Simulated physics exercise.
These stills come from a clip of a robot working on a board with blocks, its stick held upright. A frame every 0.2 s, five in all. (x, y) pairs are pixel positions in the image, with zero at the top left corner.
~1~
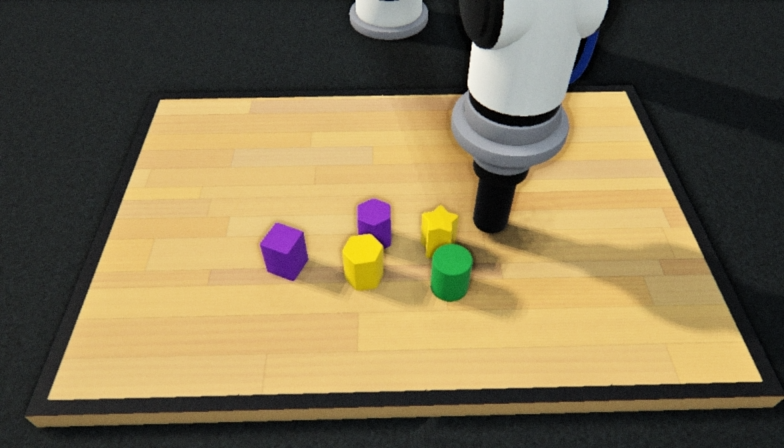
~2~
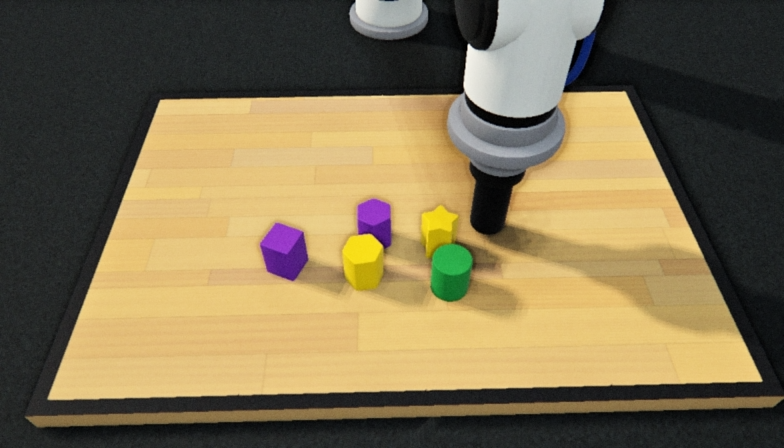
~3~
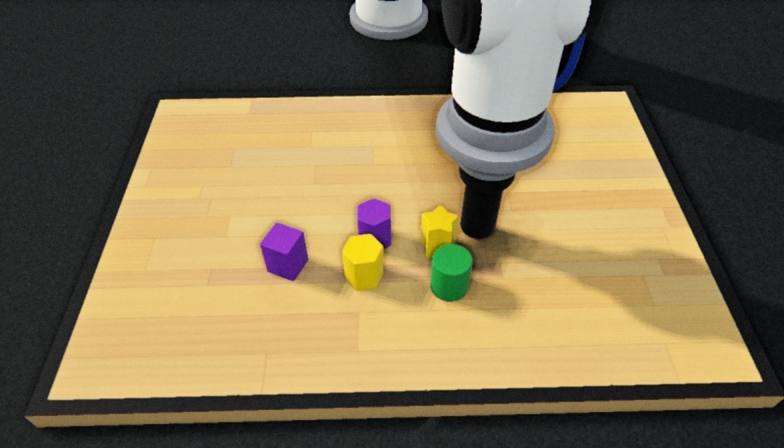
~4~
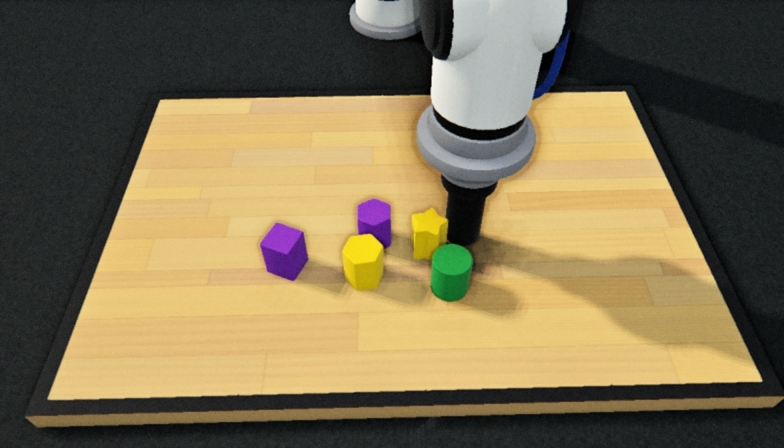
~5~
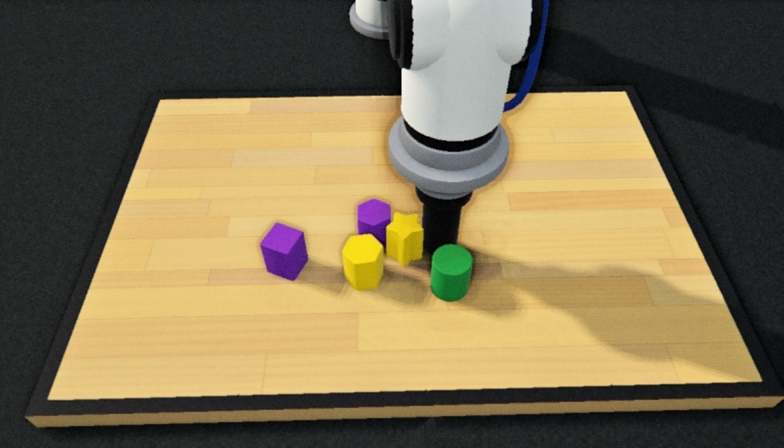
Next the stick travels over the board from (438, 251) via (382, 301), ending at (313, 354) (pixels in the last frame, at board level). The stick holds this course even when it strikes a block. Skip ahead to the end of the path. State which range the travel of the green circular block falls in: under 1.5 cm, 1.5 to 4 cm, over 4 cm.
It will move less than 1.5 cm.
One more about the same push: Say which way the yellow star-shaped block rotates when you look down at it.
Answer: With the clock.
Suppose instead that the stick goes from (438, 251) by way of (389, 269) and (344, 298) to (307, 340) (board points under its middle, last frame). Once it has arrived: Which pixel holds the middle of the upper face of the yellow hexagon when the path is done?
Roughly at (279, 285).
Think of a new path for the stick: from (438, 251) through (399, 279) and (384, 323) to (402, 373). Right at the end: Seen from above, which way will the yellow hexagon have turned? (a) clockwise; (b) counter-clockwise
My answer is option b.
On the path given first. One third of the way, stick at (401, 277); yellow hexagon at (349, 252), turned 15° anticlockwise; purple hexagon at (370, 210), turned 15° clockwise; yellow star-shaped block at (380, 235), turned 65° clockwise.
Two thirds of the way, stick at (358, 313); yellow hexagon at (349, 252), turned 15° anticlockwise; purple hexagon at (370, 210), turned 15° clockwise; yellow star-shaped block at (380, 236), turned 70° clockwise.
At the end, stick at (312, 348); yellow hexagon at (349, 252), turned 15° anticlockwise; purple hexagon at (370, 210), turned 15° clockwise; yellow star-shaped block at (380, 236), turned 70° clockwise; green circular block unmoved.
